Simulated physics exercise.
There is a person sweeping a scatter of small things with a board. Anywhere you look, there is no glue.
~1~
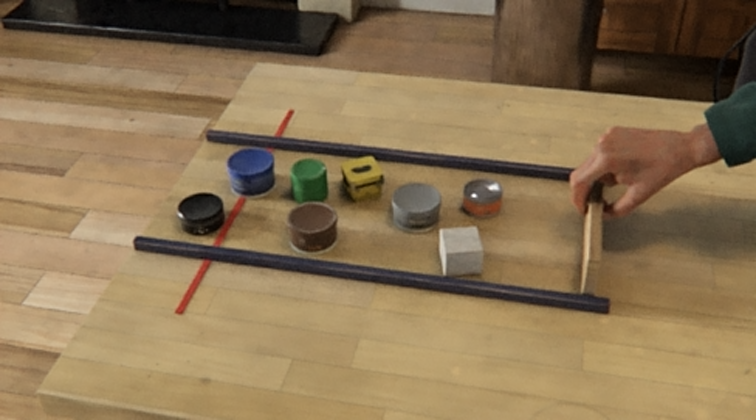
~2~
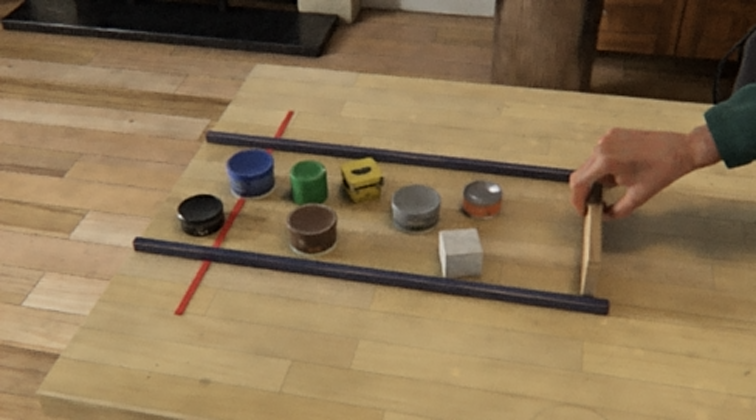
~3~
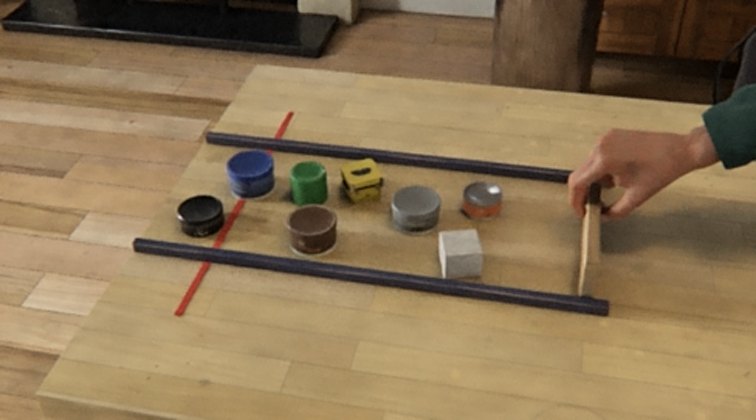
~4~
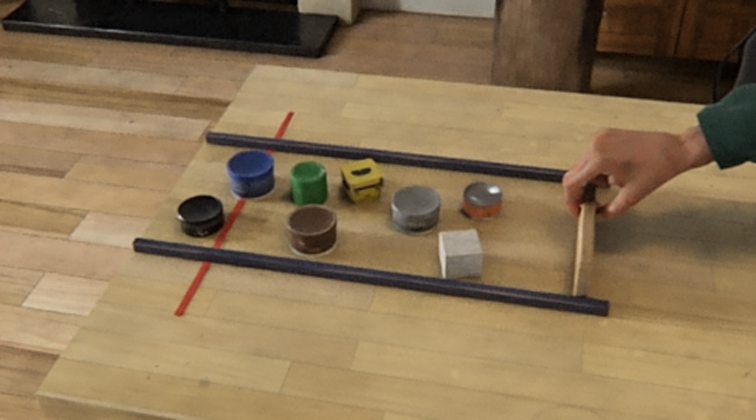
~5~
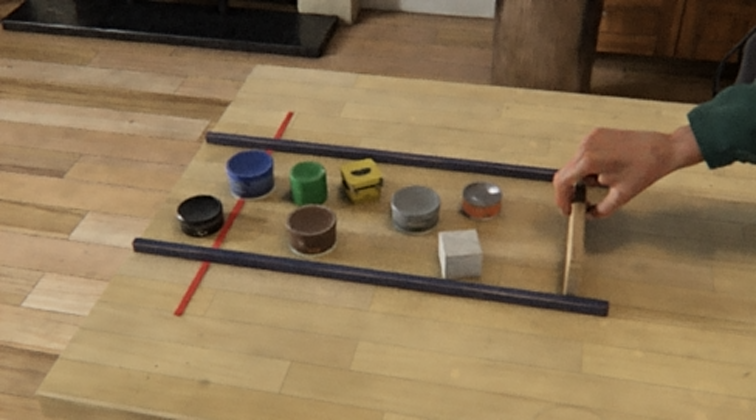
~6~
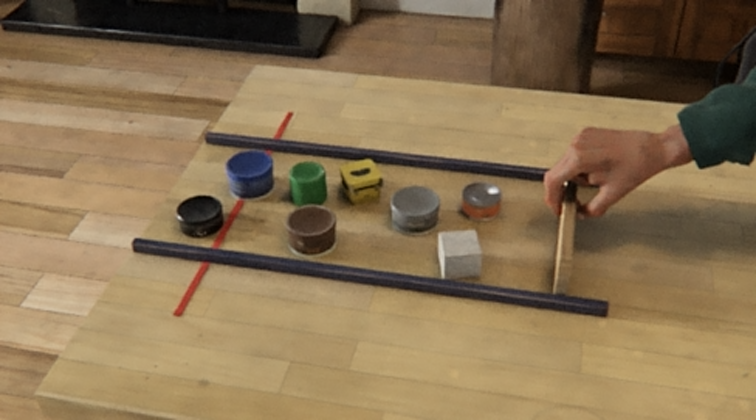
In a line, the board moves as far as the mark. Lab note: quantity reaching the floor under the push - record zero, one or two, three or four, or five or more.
Recorded: One or two.
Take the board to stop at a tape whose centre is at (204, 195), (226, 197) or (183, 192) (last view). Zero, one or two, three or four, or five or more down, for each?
Lab note - fallen per tape, in order: Either three or four / three to four / more than four.
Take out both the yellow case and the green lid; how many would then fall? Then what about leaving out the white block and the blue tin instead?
In the first try 1, in the other 0.
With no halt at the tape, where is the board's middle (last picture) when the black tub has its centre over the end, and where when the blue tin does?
(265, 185) and (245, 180), more or less.
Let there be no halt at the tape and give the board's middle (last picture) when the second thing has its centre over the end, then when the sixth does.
At (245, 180) for the second, at (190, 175) for the sixth.
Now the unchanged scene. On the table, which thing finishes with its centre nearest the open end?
It's the blue tin that ends nearest.
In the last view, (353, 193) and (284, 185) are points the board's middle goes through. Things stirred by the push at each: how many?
First 6, then 8.
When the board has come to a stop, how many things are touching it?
My count gives 3.
Soon after, none off yet; black tub at rest near (200, 216); blue tin at rest near (251, 176); green lid at rest near (308, 185).
After that, none off yet; black tub at rest near (200, 216); blue tin at rest near (249, 176); green lid displaced about its own width near (271, 194).
In the end, the number that fall off is one or two; gone, black tub.
